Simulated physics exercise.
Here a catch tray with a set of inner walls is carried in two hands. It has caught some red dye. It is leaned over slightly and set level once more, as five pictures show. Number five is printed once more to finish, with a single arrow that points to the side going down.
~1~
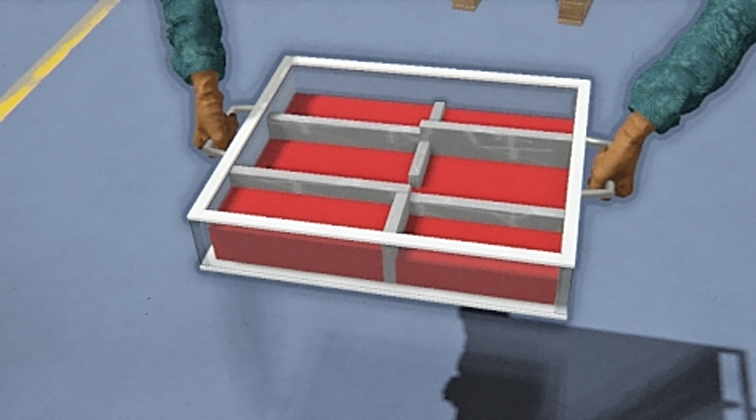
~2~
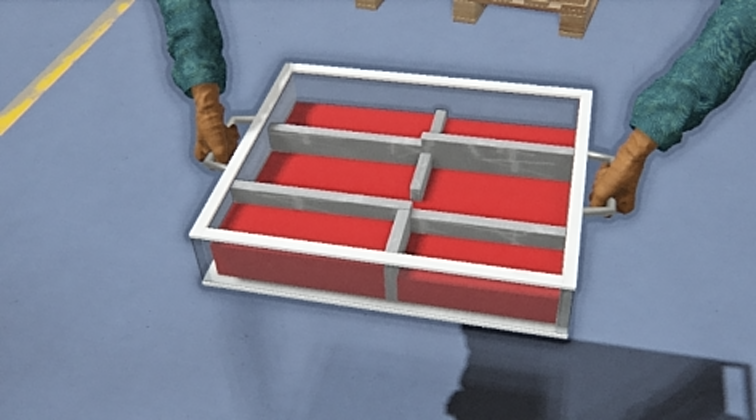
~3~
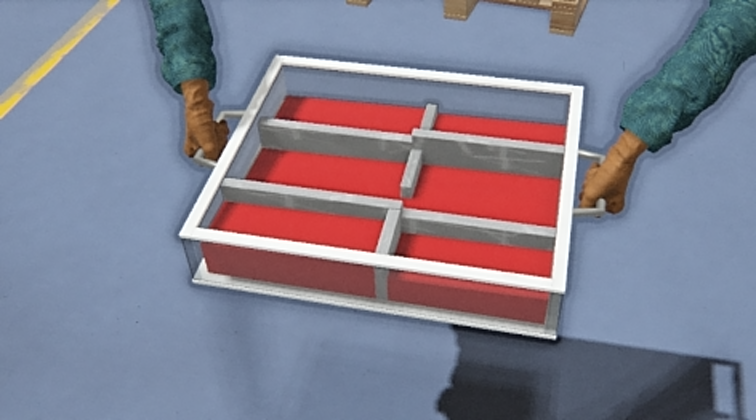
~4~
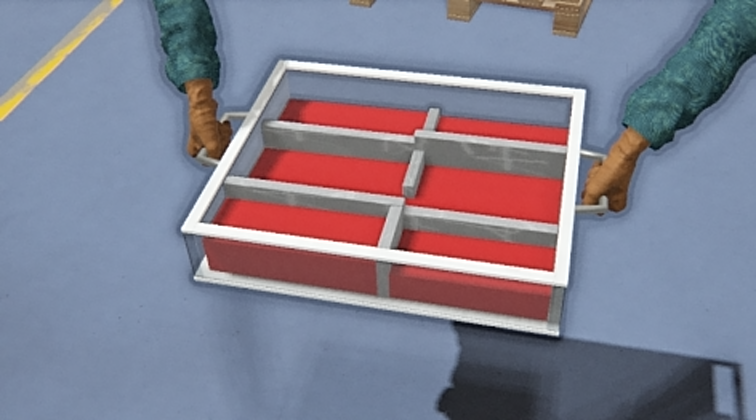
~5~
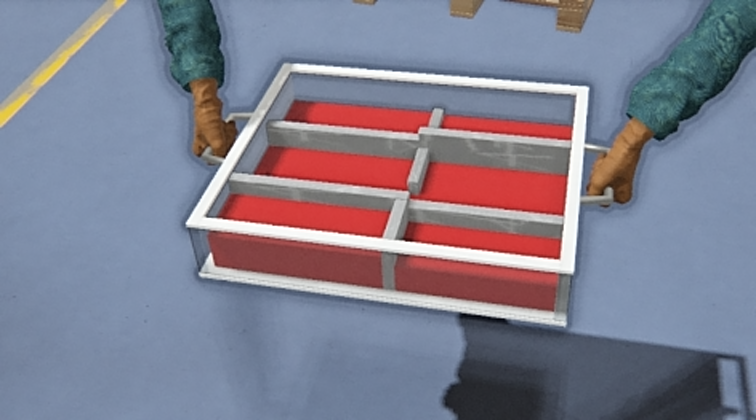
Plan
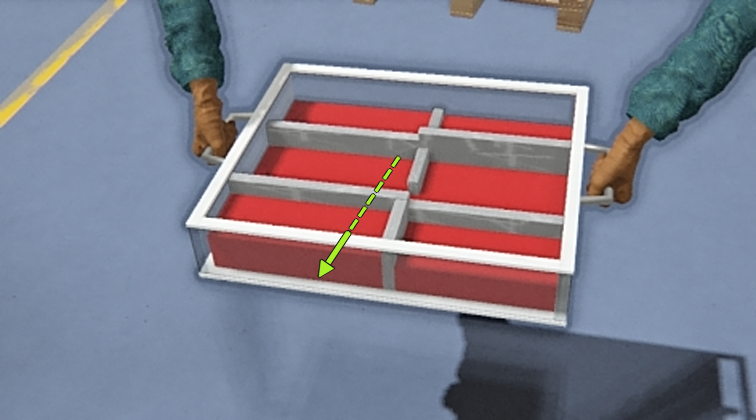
On a blue-grey floor, two gloved hands holding a divided tray of red dye, tipping it slightly forward and levelling it again.
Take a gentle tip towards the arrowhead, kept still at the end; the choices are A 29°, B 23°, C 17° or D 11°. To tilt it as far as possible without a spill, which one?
That is angle B.
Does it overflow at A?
Yes.
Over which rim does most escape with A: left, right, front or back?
The front rim.
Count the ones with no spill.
Three.
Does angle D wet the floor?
No.
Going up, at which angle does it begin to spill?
Here it is angle A.
The tray is level; deepest in the front left bay, at (307, 215), shallowest in the back right.
Tipped about 3° down to the front; no wall is crossed.
Tipped about 5° down to the front; no wall is crossed.
Tipped about 2° down to the front; no wall is crossed.
The tray is level; deepest in the front left bay, at (306, 222), shallowest in the back right.
The arrow ends at (322, 271).
For angle A, about 6 % goes over the rim.
For angle B, nothing spills; the centre left bay holds the most.
For angle C, nothing spills; the front left bay holds the most.
For angle D, nothing spills; the front left bay holds the most.
